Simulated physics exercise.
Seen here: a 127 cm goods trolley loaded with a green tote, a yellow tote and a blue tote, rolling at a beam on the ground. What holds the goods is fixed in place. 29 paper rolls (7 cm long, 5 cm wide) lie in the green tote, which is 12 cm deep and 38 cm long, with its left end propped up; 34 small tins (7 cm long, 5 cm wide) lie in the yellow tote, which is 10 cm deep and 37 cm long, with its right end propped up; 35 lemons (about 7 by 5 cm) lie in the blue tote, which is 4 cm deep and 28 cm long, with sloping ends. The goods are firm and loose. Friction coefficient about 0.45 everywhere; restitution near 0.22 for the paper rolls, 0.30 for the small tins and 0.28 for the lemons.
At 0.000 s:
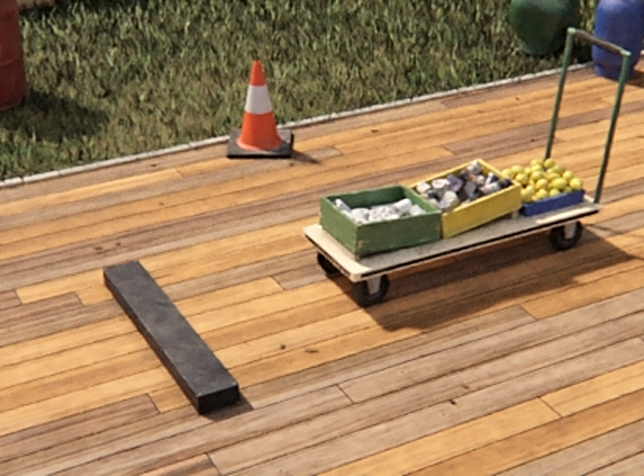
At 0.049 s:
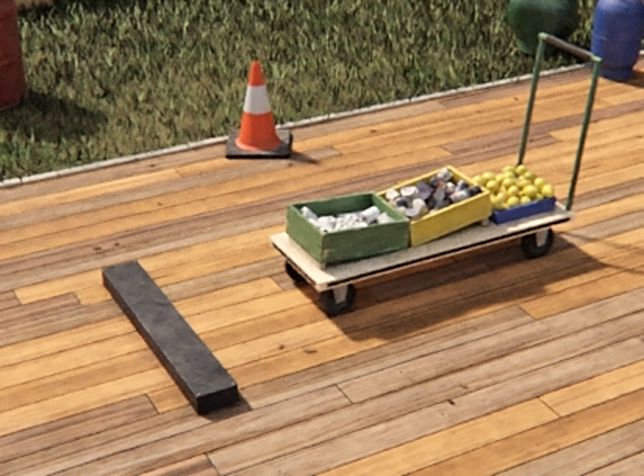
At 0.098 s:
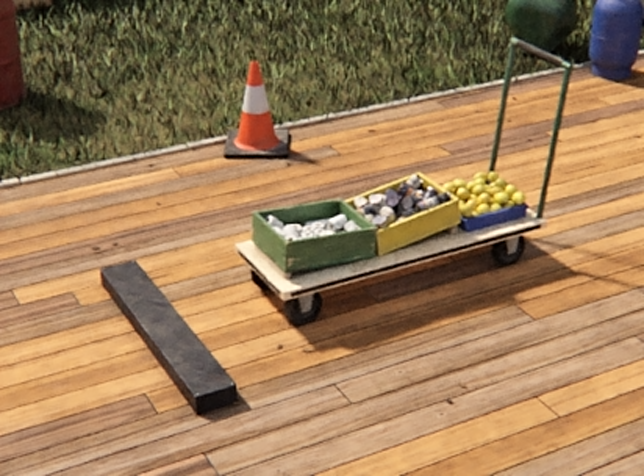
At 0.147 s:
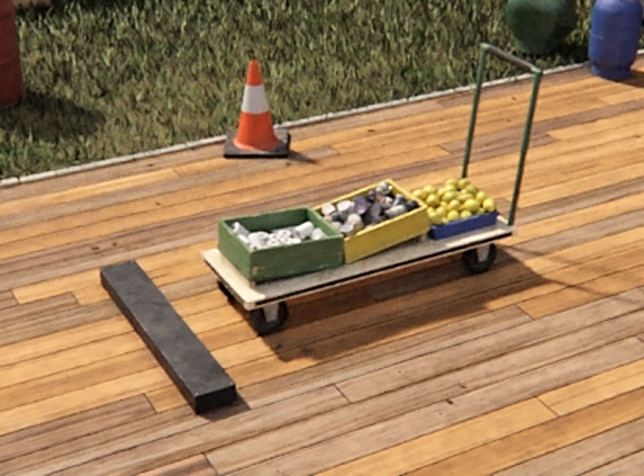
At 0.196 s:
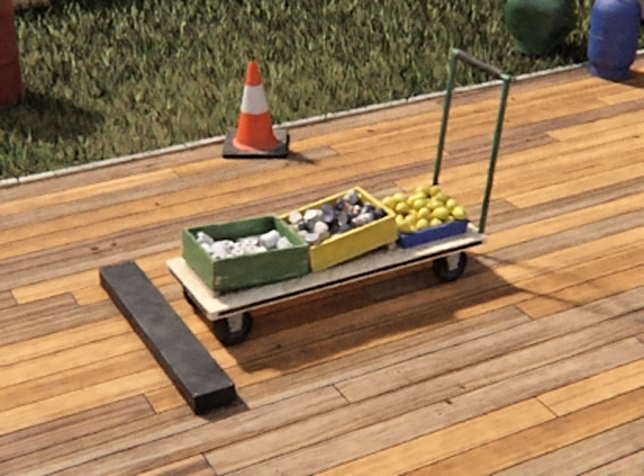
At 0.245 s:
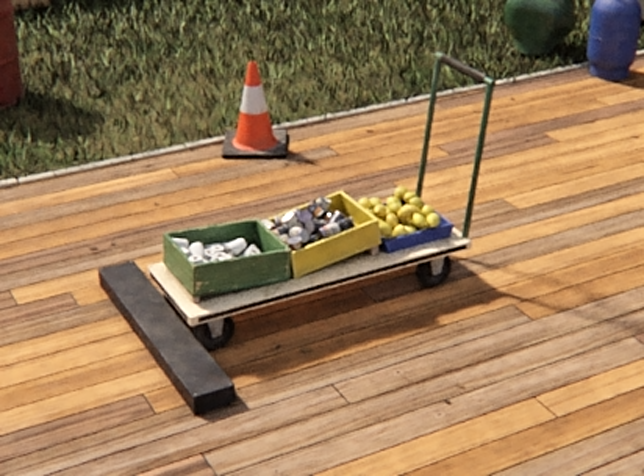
To begin with, a flat trolley carrying green, yellow and blue totes of loose goods stands on wooden decking, to the right of a dark beam. It rolls leftward, steadily closing the gap past an orange cone, then halts against the beam with the goods still in their totes.
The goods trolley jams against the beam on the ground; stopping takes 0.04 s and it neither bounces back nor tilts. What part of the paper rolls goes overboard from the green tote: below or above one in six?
The green tote loses fewer than one in six of its paper rolls.
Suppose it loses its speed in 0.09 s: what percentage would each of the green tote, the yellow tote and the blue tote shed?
Then green tote 0, yellow tote 10, blue tote 20 per cent.
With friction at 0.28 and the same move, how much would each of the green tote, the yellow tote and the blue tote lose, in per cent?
Then green tote 0, yellow tote 20, blue tote 30 per cent.
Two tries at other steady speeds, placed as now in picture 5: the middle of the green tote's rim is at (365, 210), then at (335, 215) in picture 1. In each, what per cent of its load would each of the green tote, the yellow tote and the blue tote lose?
Green tote 0 then 0, yellow tote 10 then 10, blue tote 20 then 10 per cent.
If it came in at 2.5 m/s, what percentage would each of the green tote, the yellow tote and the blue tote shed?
In that case green tote 0, yellow tote 20, blue tote 20 per cent.
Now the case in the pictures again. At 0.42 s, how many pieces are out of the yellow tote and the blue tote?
Out by then, roughly: Yellow tote 4, blue tote 8.
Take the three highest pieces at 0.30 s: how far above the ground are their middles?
Some 44 cm up.
After 0.30 s, 0 of 29 out of the green tote, 0 of 34 out of the yellow tote and 2 of 35 out of the blue tote.
After 0.42 s, 0 of 29 out of the green tote, 4 of 34 out of the yellow tote and 7 of 35 out of the blue tote.
After 0.65 s, 1 of 29 out of the green tote, 9 of 34 out of the yellow tote and 9 of 35 out of the blue tote.
Outcome (at 1.16 s), 1 of 29 out of the green tote, 9 of 34 out of the yellow tote and 9 of 35 out of the blue tote. Asked share, 1 of 29, 3 per cent.
